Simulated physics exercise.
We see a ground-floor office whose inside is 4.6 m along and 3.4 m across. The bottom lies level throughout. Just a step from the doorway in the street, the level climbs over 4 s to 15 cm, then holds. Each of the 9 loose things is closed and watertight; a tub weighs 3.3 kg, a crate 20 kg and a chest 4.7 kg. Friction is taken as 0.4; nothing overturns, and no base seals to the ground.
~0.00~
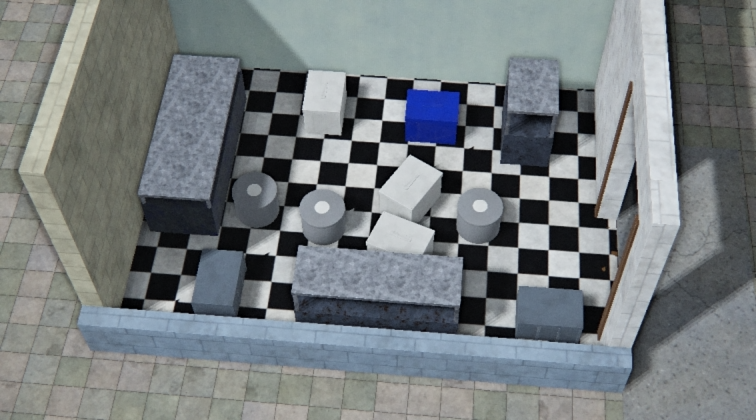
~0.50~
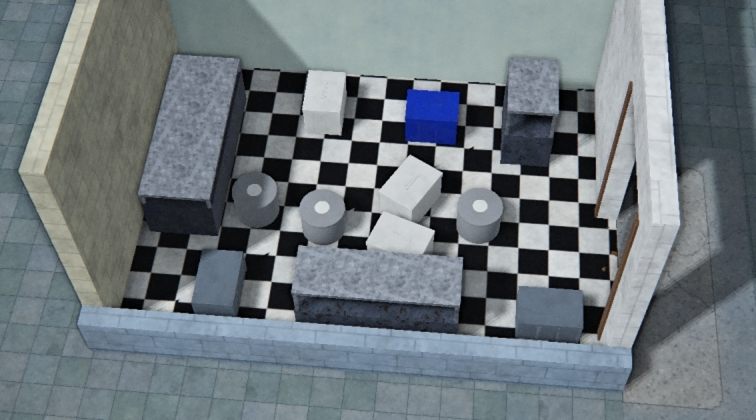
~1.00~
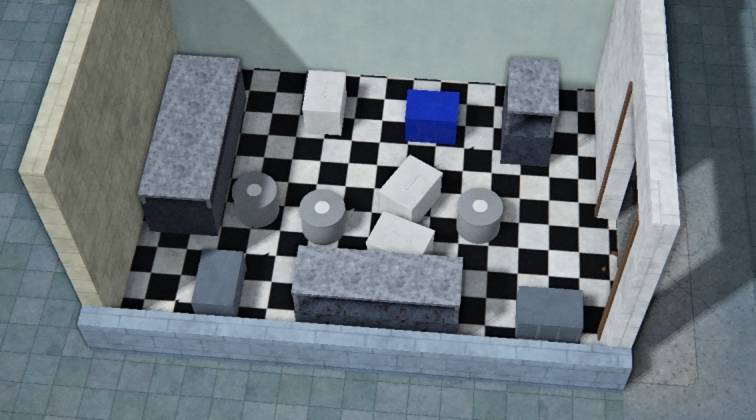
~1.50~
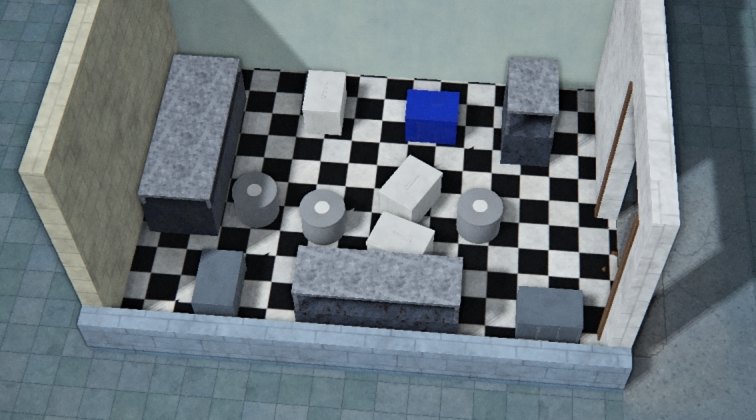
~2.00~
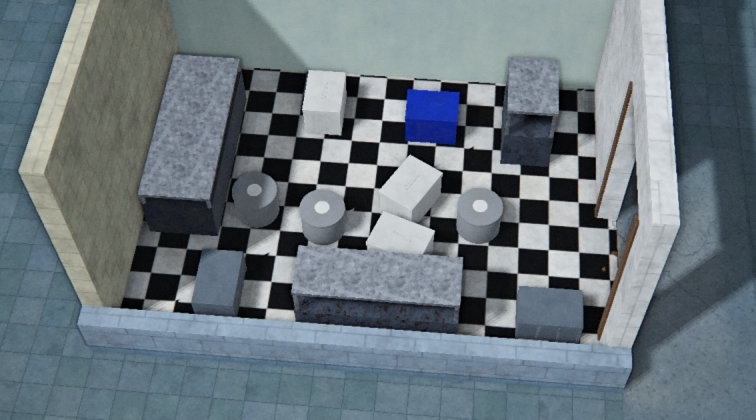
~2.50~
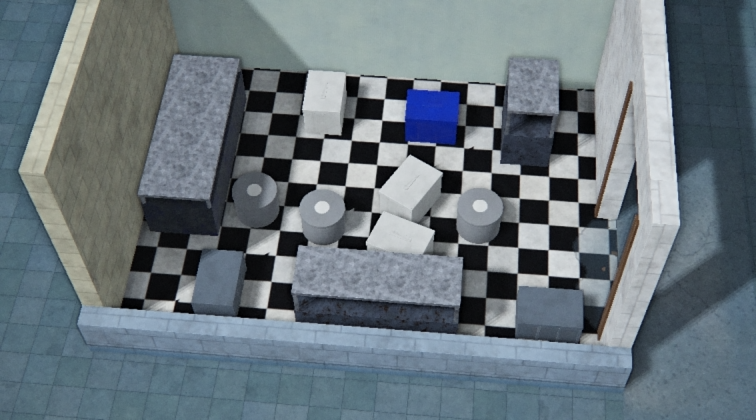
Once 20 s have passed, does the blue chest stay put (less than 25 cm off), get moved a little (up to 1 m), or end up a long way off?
It gets moved a little.
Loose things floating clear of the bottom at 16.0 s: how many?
I'd say 8 of them.
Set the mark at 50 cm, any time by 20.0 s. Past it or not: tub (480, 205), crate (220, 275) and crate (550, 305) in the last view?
Order as asked: Beyond, below, below.
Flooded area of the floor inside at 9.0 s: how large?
13 m2.
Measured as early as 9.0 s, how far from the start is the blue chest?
It is about 50 cm out of place by then.
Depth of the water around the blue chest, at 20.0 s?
Roughly 12 cm at that moment.
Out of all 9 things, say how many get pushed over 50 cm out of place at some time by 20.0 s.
I get 7.
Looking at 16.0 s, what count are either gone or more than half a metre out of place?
Count: 7.
After 4.0 s the blue chest is near (433, 105), 0.0 m from its start, aground; 0 afloat.
After 9.0 s the blue chest is near (433, 68), 0.5 m from its start, afloat; 7 afloat.
After 16.0 s the blue chest is near (483, 74), 0.7 m from its start, afloat; 8 afloat.
After 20.0 s the blue chest is near (483, 71), 0.7 m from its start, afloat; 9 afloat.
